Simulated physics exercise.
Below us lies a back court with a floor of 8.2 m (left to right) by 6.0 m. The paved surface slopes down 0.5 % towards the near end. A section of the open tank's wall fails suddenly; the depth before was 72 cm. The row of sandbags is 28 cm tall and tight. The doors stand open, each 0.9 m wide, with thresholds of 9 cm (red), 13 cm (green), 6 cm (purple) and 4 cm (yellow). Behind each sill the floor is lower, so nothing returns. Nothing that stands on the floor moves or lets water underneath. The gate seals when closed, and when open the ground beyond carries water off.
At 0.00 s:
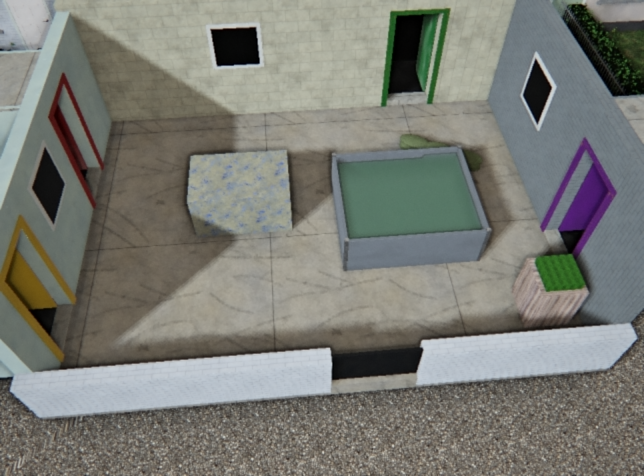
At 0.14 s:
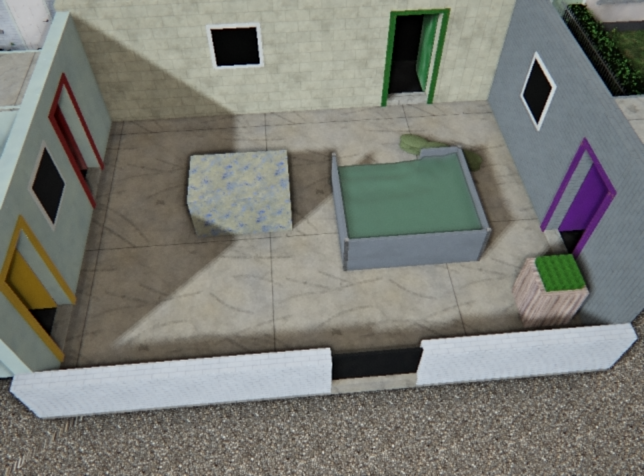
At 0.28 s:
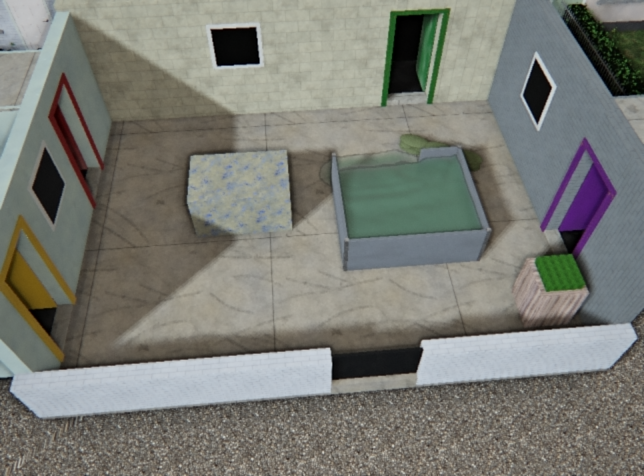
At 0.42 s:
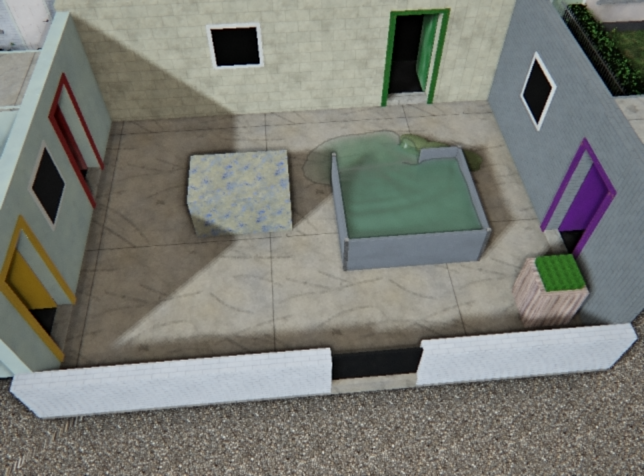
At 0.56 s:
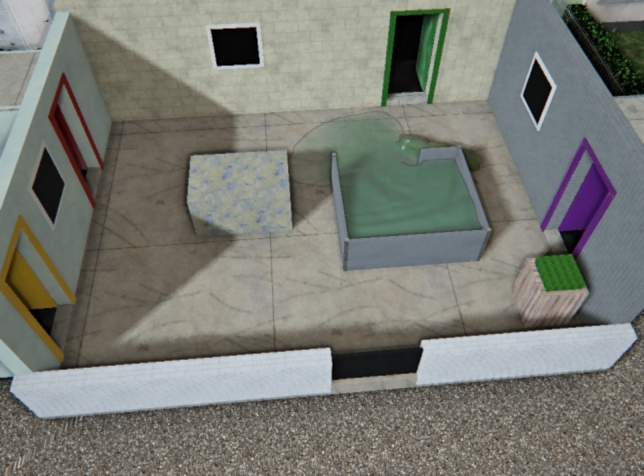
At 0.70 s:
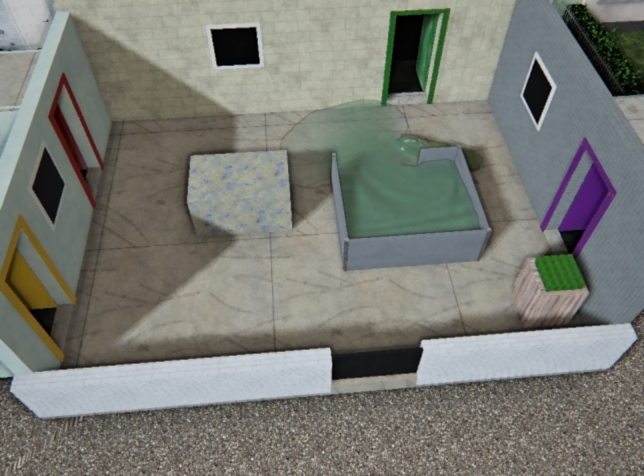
In a walled courtyard with colored doorways, part of the far wall of a gray tank full of greenish water gave way, and water poured out behind it, spreading leftward across the paving.
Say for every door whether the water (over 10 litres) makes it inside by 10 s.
The water let in: At the red door it exceeds the limit; at the green door it exceeds the limit; at the purple door it exceeds the limit; at the yellow door it goes over the limit.
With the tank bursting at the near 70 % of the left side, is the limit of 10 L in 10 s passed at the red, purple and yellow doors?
Against that limit: Red under, purple under, yellow past it.
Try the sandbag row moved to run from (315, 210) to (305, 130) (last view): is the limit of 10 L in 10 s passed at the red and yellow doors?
Against that limit: Red over, yellow under.
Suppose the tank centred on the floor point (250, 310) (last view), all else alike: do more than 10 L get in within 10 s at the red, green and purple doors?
Then: Red past it, green below, purple past it.
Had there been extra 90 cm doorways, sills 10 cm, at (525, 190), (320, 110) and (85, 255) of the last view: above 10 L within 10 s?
In that order: Below, over, below.
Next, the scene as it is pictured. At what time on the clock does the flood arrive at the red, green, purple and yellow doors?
Arrival: Red 2.8 s, green 0.8 s, purple 2.6 s, yellow 4.0 s.
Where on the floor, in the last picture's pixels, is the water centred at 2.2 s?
Near (363, 167).
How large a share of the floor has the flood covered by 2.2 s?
Near 30 per cent is wet.
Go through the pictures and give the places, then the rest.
The first picture shows the open tank at (406, 194) is whole and still, 72 cm deep.
In the second picture, the front is at a hidden place, 0.9 m from the gap on the open tank's far side; 0.4 m2 of floor is under water; 72 cm left at the back of the open tank.
In the third picture, water pours out on the open tank's far side and has run 1.1 m, to a hidden place; typically 12 cm deep outside, 72 cm at the open tank's back.
In the fourth picture, water pours out on the open tank's far side and has run 1.5 m, to (387, 133); typically 12 cm deep outside, 71 cm at the open tank's back.
In the fifth picture, water pours out on the open tank's far side and has run 2.1 m, to (380, 114); typically 9 cm deep outside, 63 cm at the open tank's back.
In the sixth picture, the front is at (324, 110), 2.4 m from the gap on the open tank's far side; 5.3 m2 of floor is under water; 62 cm left at the back of the open tank.
After 1.4 s water covers 20 % of the floor and is deepest (49 cm) near (350, 116); red door not reached, green door 21 cm at the sill, 10 L in, purple door not reached, yellow door not reached.
After 2.2 s water covers 30 % of the floor and is deepest (40 cm) near (349, 111); red door not reached, green door 24 cm at the sill, 42 L in, purple door not reached, yellow door not reached.
After 3.5 s water covers 45 % of the floor and is deepest (30 cm) near (120, 130); red door 19 cm at the sill, 9 L in, green door 17 cm at the sill, 79 L in, purple door 2 cm at the sill, 0 L in, yellow door not reached.
After 6.0 s water covers 75 % of the floor and is deepest (18 cm) near (55, 393); red door 14 cm at the sill, 58 L in, green door 9 cm at the sill, 87 L in, purple door 4 cm at the sill, 0 L in, yellow door 5 cm at the sill, 0 L in.
After 10.0 s water covers 95 % of the floor and is deepest (12 cm) near (384, 366); red door 7 cm at the sill, 76 L in, green door 7 cm at the sill, 87 L in, purple door 9 cm at the sill, 21 L in, yellow door 7 cm at the sill, 17 L in.
